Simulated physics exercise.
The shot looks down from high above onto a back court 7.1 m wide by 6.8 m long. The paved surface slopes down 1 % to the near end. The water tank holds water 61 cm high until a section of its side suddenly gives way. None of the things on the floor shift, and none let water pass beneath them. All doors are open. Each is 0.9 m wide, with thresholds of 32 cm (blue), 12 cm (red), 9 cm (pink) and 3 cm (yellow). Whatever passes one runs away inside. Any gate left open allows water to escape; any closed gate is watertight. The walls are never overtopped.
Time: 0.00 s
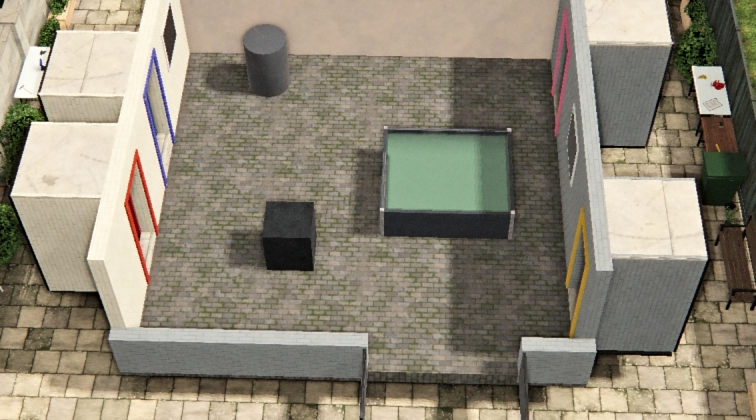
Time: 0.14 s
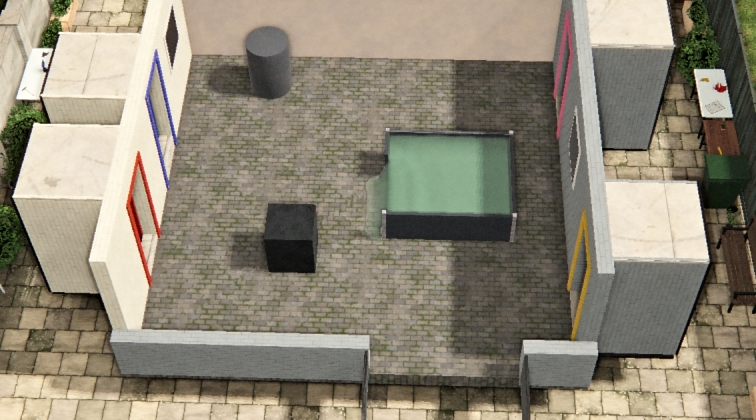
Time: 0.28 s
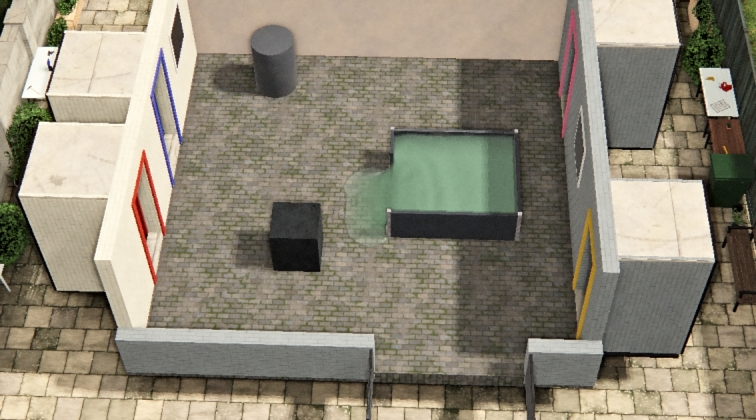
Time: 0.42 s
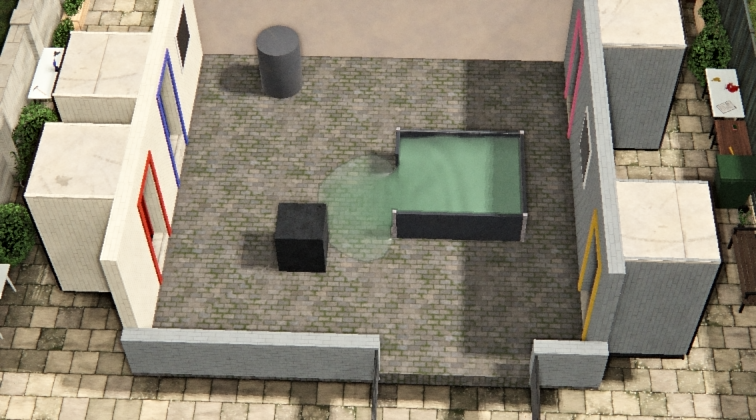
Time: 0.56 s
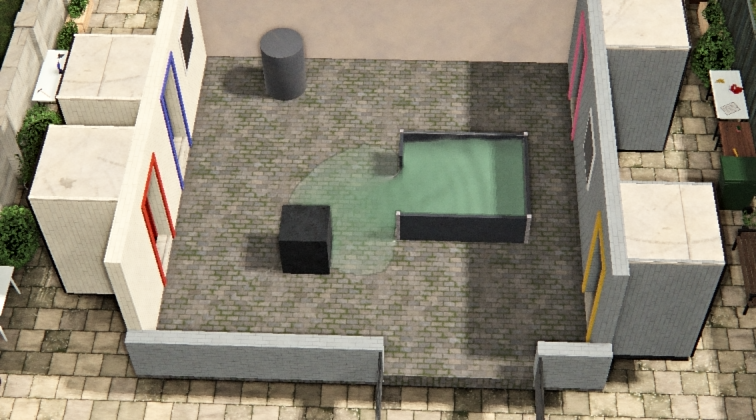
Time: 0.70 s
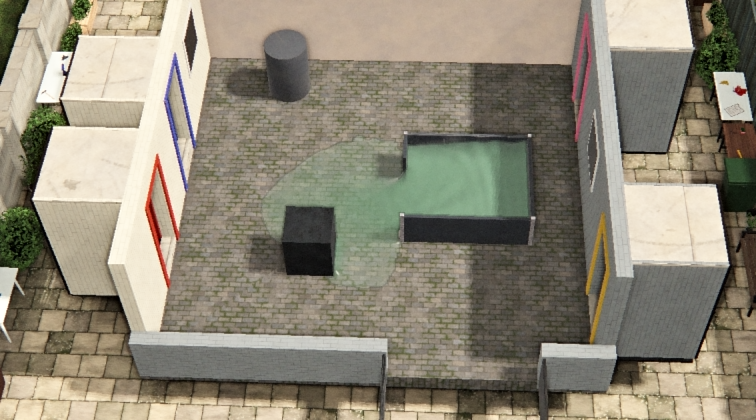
Green water pouring from the left side of a rectangular tank and spreading across a paved courtyard around a black block.
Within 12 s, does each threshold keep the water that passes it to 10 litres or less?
One by one: At the blue door the limit will not be crossed; at the red door the limit will be crossed; at the pink door the limit will not be crossed; at the yellow door the limit will be crossed.
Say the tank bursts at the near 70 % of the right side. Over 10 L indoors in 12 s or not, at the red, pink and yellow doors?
Red falls short; pink falls short; yellow exceeds.
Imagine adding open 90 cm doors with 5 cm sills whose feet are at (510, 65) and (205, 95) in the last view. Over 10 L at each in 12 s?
In the order given, lower then higher.
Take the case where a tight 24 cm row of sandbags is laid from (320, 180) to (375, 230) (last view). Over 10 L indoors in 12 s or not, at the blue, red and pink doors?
Moved that way: Blue holds, red holds, pink holds.
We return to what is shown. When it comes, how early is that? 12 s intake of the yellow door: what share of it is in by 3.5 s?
Share by then: ~ 0 %.
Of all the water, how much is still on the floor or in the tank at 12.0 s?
Around 88 percent of the water.
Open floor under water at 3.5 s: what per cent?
About 45 per cent.
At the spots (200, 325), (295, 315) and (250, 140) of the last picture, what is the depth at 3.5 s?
In that order: 6, 1 and 6 cm.
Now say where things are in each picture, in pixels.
In the first frame, still water, 61 cm deep, in the water tank at (447, 172).
In the second frame, the front is at (378, 178), 0.7 m from the gap at (387, 199); 0.3 m2 of floor is under water; 61 cm left at the back of the water tank.
In the third frame, the front is at (354, 178), 0.9 m from the gap at (392, 199); 1.0 m2 of floor is under water; 61 cm left at the back of the water tank.
In the fourth frame, water pours out at (398, 201) and has run 1.4 m, to (325, 186); typically 8 cm deep outside, 61 cm at the water tank's back.
In the fifth frame, water pours out at (401, 203) and has run 1.9 m, to a hidden place; typically 6 cm deep outside, 60 cm at the water tank's back.
In the sixth frame, water pours out at (405, 204) and has run 2.5 m, to (268, 198); typically 6 cm deep outside, 54 cm at the water tank's back.
After 1.4 s water covers 25 % of the floor and is deepest (34 cm) near (341, 252); blue door 6 cm at the sill, 0 L in, red door not reached, pink door not reached, yellow door not reached.
After 2.2 s water covers 35 % of the floor and is deepest (31 cm) near (184, 207); blue door 24 cm at the sill, 0 L in, red door 17 cm at the sill, 8 L in, pink door not reached, yellow door not reached.
After 3.5 s water covers 45 % of the floor and is deepest (26 cm) near (210, 62); blue door 19 cm at the sill, 0 L in, red door 14 cm at the sill, 23 L in, pink door not reached, yellow door not reached.
After 7.0 s water covers 75 % of the floor and is deepest (14 cm) near (156, 356); blue door 11 cm at the sill, 0 L in, red door 7 cm at the sill, 26 L in, pink door not reached, yellow door 2 cm at the sill, 0 L in.
After 12.0 s water covers 95 % of the floor and is deepest (12 cm) near (156, 356); blue door 5 cm at the sill, 0 L in, red door 6 cm at the sill, 26 L in, pink door 6 cm at the sill, 0 L in, yellow door 7 cm at the sill, 29 L in.
